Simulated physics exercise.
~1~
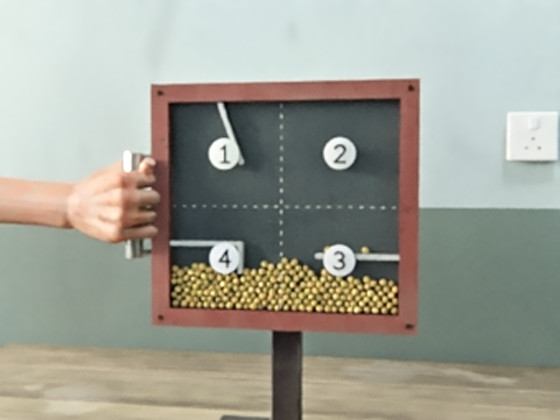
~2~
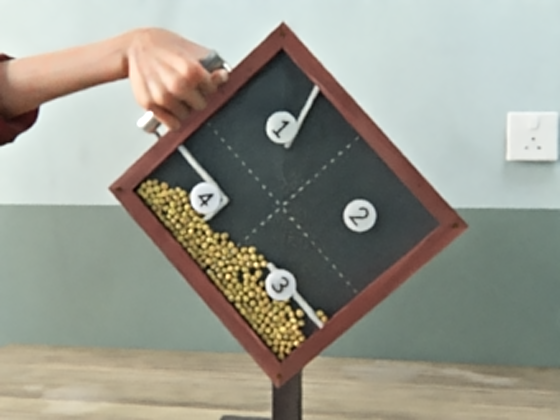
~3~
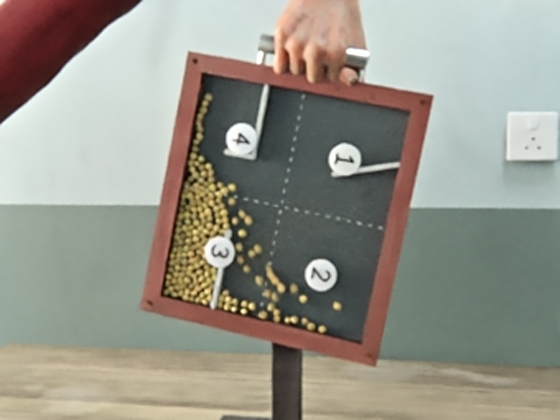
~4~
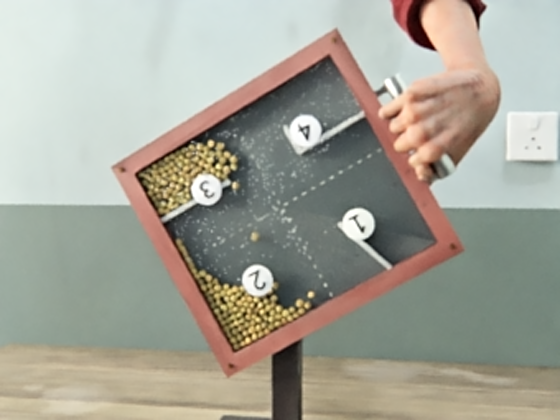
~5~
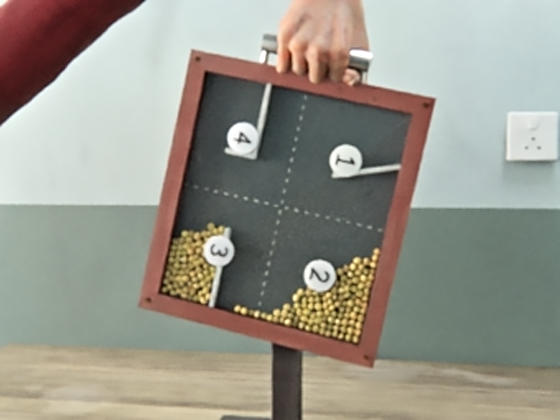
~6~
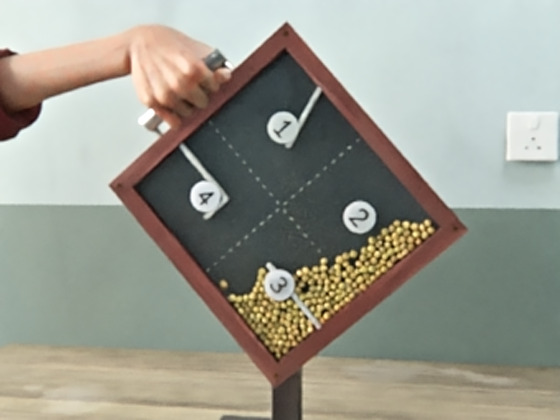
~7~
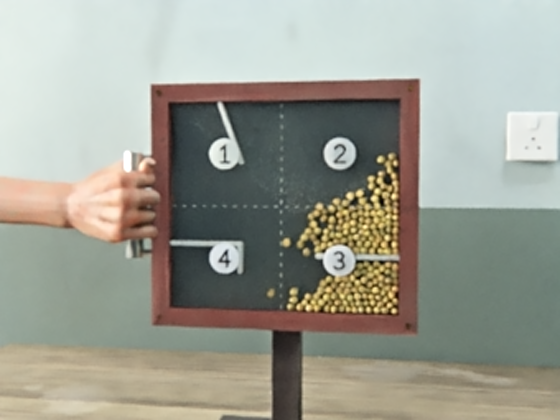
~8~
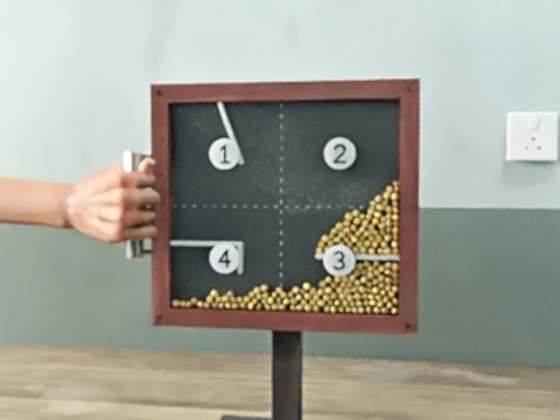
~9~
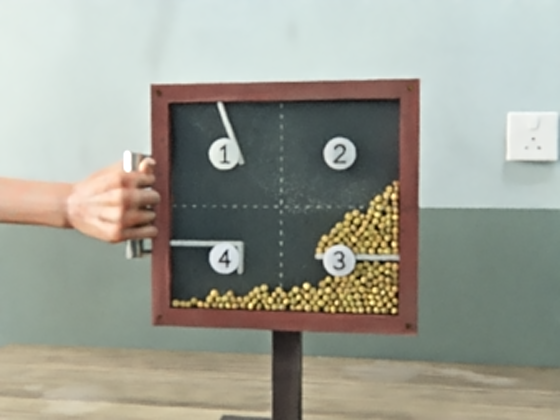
Yellowish chickpeas lie along the bottom of a dark, see-through box with a reddish-brown frame, numbered quarters and white dividers, seen from the front on a post before a two-tone wall with a socket. A hand grips the handle on the left and swings the box clockwise, up over the top and down to the right. The chickpeas slide along the walls and split into two piles around a divider. The hand then turns the box back to level, and they heap up on the right. Some spill leftward along the floor, and they settle with most in the lower right quarter.
